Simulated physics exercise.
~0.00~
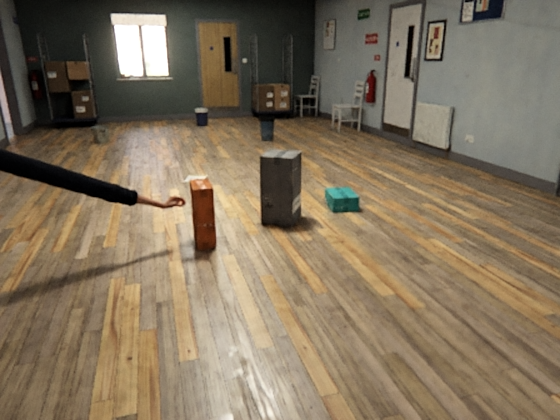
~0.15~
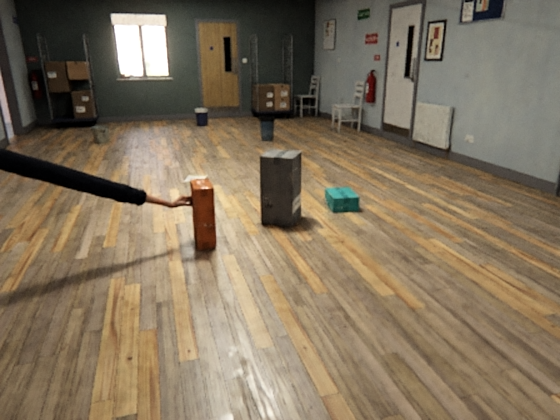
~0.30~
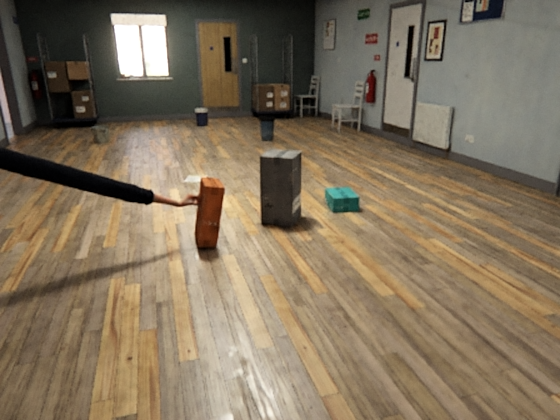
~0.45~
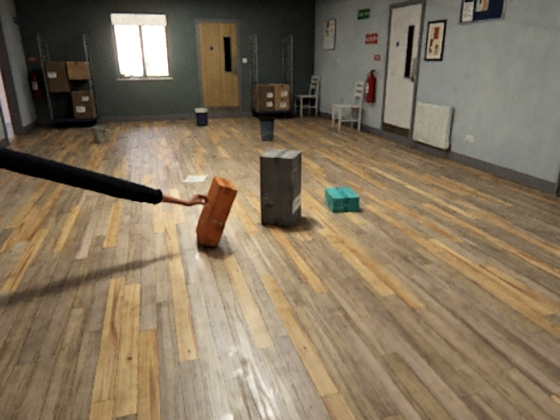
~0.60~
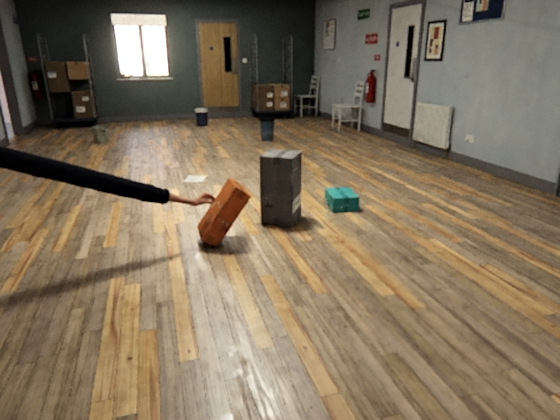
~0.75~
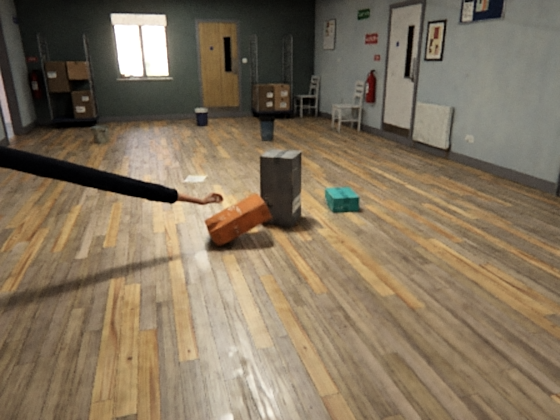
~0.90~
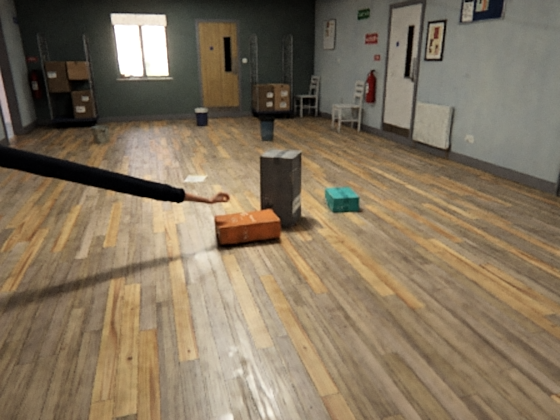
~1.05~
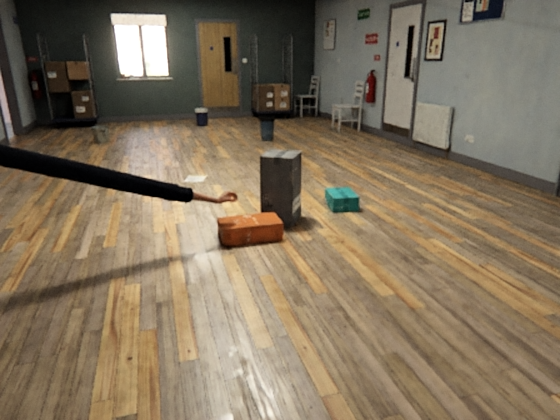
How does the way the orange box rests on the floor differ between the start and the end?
At the start the orange box stands upright, and at the end it lies on its side on the floor.
